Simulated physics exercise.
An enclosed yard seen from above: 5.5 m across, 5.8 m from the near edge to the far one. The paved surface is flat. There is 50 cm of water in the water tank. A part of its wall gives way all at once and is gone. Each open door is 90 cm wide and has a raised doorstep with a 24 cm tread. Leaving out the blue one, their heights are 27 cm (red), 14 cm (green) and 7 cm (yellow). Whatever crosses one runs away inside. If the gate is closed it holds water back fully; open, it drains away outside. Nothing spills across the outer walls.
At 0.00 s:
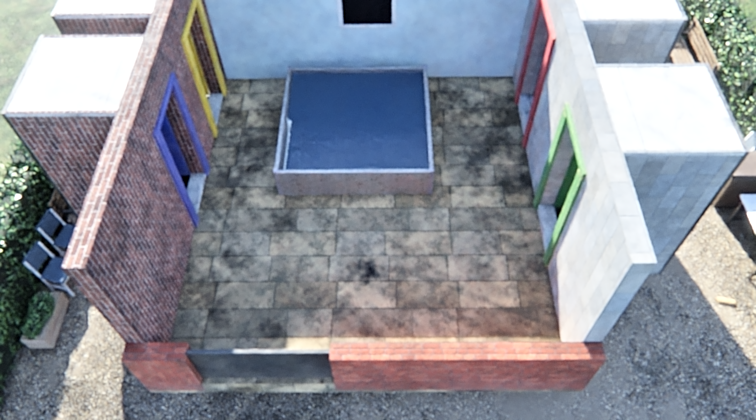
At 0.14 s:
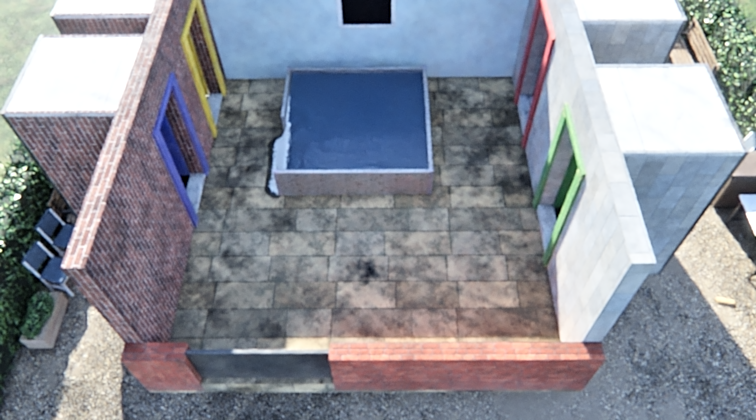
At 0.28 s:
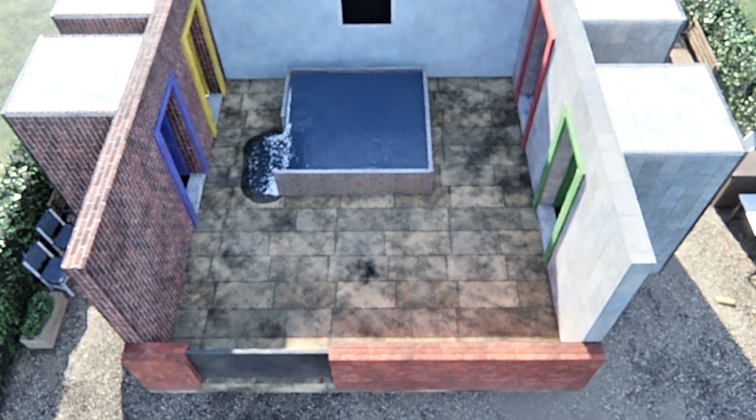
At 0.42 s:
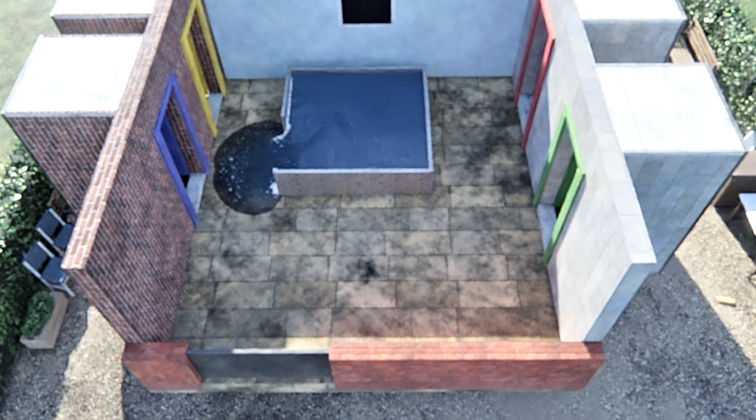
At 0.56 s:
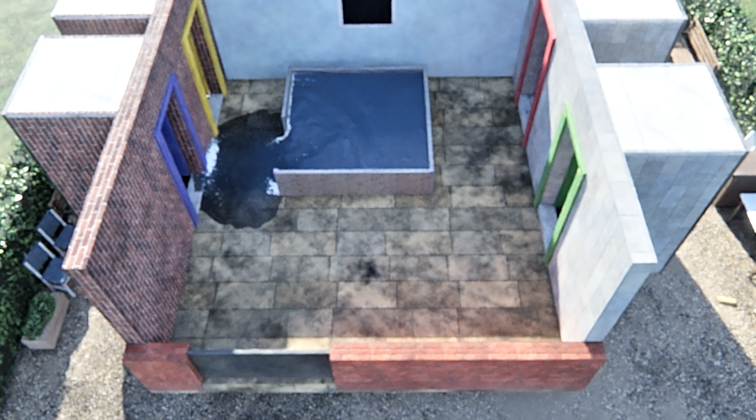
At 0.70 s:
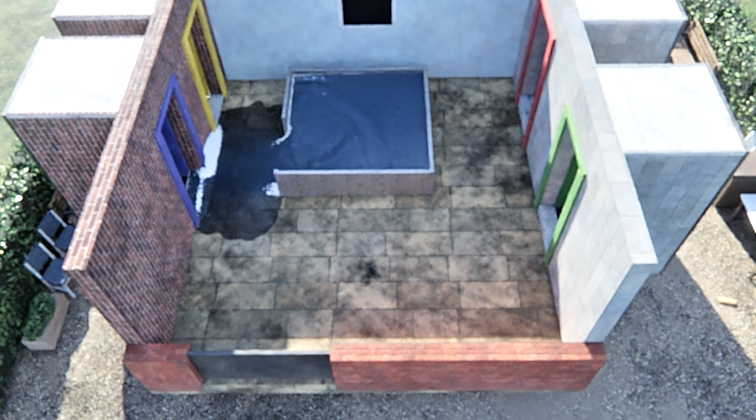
In a walled, paved yard seen from above, the left side of a raised water tank broke open, and dark water poured through the gap, spreading over the paving to the wall by the blue door.
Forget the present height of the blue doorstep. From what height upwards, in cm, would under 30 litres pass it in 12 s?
It would have to be roughly 27 cm high.
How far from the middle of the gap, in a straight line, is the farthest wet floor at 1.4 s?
Roughly 2.6 m.
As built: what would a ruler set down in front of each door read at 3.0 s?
In cm: Red 0, blue 25, green 0, yellow 12.
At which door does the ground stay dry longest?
It is the green one.
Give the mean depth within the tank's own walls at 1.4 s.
About 40 cm.
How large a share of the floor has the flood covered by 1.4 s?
Some 15 per cent of it.
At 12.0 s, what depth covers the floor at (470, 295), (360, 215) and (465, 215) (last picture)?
Roughly 8, 5 and 7 cm, in turn.
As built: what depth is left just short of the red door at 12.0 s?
About 6.0 cm.
After 1.4 s water covers 15 % of the floor, deepest (34 cm) near (220, 166); 26 cm at the blue door, 68 litres in over its 7 cm doorstep.
After 3.0 s water covers 30 % of the floor, deepest (28 cm) near (210, 167); 25 cm at the blue door, 296 litres in over its 7 cm doorstep.
After 12.0 s water covers 100 % of the floor, deepest (10 cm) near (202, 200); 10 cm at the blue door, 604 litres in over its 7 cm doorstep.
At the blue door as built, the water arrived by 0.6 s and peaked near 29 cm at 2.0 s.
With a doorstep of 24.5 cm, 55 litres would have come in within the 12 s; with 33 cm, 5 litres. So under 30 litres takes about 27 cm.
